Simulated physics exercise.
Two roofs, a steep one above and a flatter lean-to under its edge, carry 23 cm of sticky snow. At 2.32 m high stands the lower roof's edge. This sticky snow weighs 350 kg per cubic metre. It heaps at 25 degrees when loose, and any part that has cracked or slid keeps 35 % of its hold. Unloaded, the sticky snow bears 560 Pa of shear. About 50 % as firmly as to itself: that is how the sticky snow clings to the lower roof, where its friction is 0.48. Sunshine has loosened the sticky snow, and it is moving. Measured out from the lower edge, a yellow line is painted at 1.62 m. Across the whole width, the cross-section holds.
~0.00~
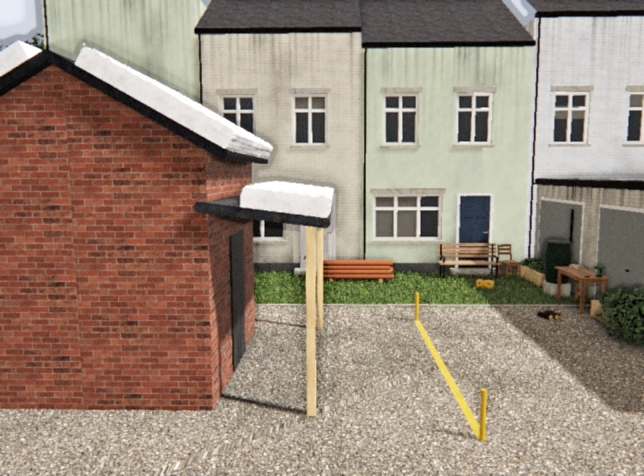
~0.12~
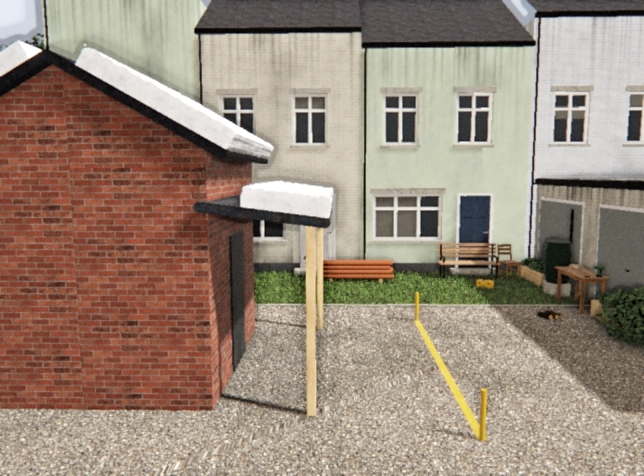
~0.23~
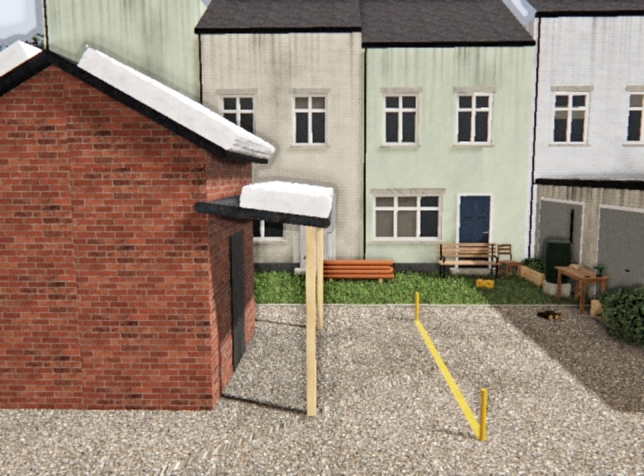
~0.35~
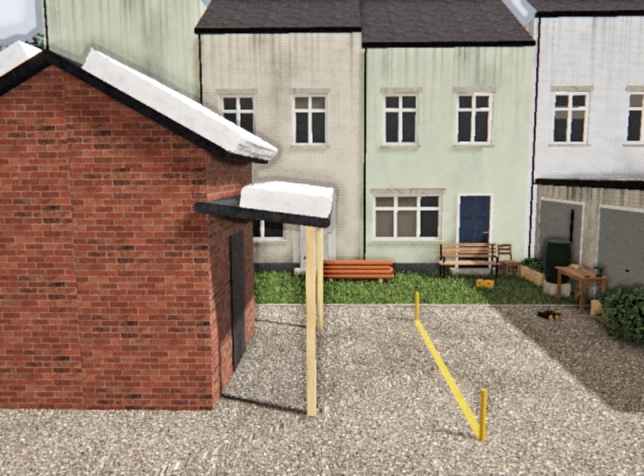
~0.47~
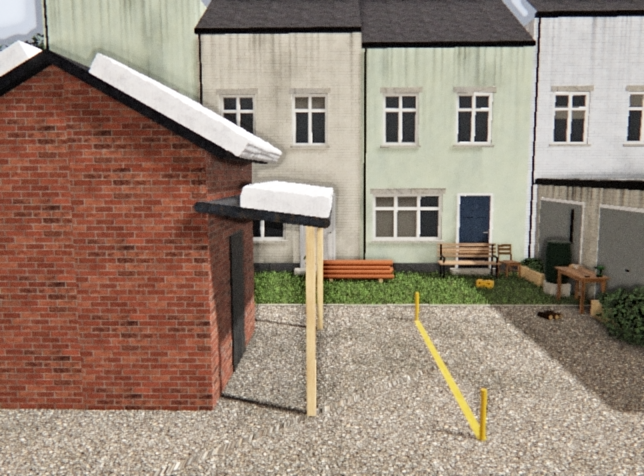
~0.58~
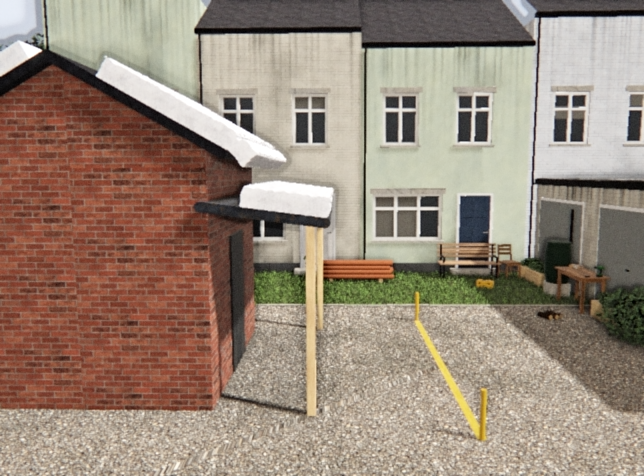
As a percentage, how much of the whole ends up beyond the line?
Roughly 0 %.
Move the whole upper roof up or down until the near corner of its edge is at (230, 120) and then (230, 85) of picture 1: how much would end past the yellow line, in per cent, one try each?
The first try gives about 12 % and the second about 25 %.
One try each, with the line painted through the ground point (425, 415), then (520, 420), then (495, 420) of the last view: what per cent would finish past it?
In order, some 2, 0 and 0 percent would end past it.
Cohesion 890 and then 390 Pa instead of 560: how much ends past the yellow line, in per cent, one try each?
You'd see 0 percent the first time and 2 percent the second.
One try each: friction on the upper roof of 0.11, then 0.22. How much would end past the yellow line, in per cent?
It would be 10 % the first time and 3 % the second.
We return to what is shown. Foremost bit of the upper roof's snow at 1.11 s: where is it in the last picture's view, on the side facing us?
Near (293, 180), I'd say.
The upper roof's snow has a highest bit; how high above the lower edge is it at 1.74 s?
About 1.0 m.
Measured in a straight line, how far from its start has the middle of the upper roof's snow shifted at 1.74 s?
I'd reckon close to 1.6 m.
After 1.11 s, none is below the lower edge and 0 % is past the line.
After 1.74 s, none is below the lower edge and 0 % is past the line.
After 2.37 s, 24 % is below the lower edge and 0 % is past the line.
After 3.00 s, 24 % is below the lower edge and 0 % is past the line.
After 3.40 s, 24 % is below the lower edge and 0 % is past the line.
